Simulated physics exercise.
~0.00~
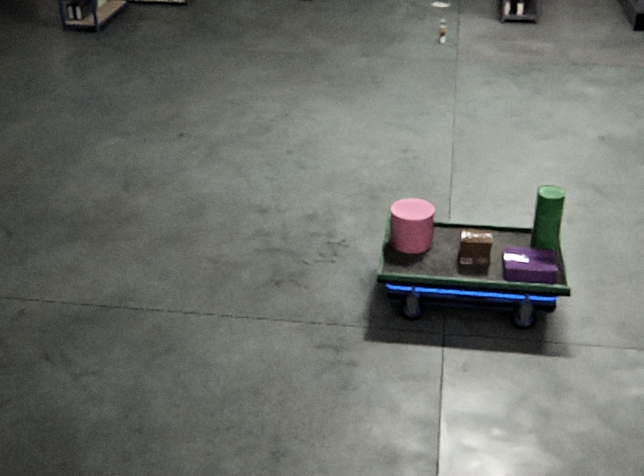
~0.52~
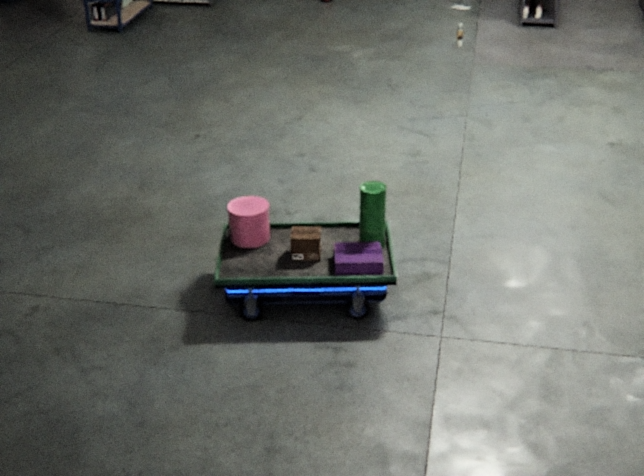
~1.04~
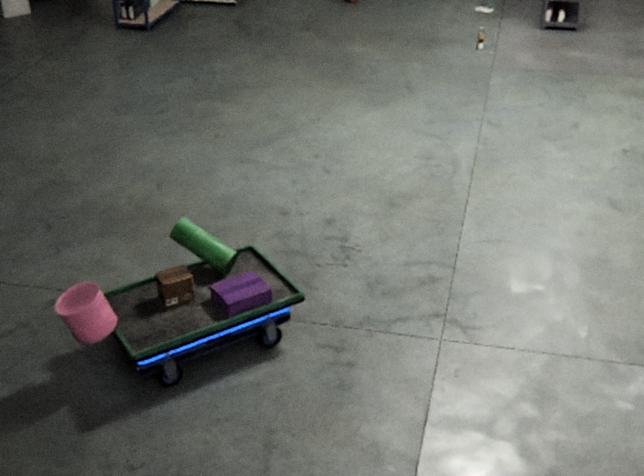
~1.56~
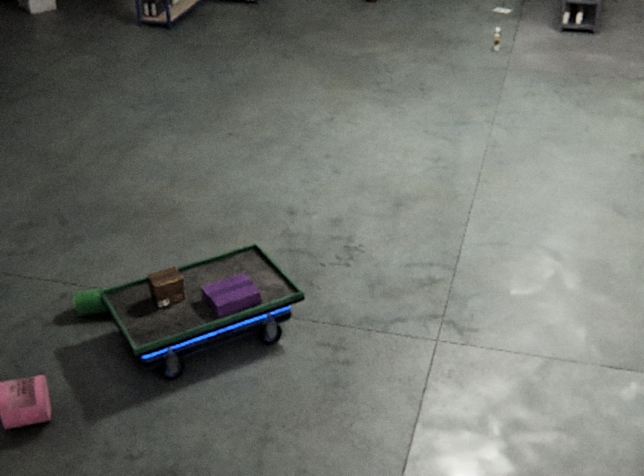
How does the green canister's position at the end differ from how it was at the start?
The green canister stands upright on the cart at the start, but at the end it lies on its side on the floor.
A cart rolls left and turns, losing a pail and a canister but keeping two boxes.
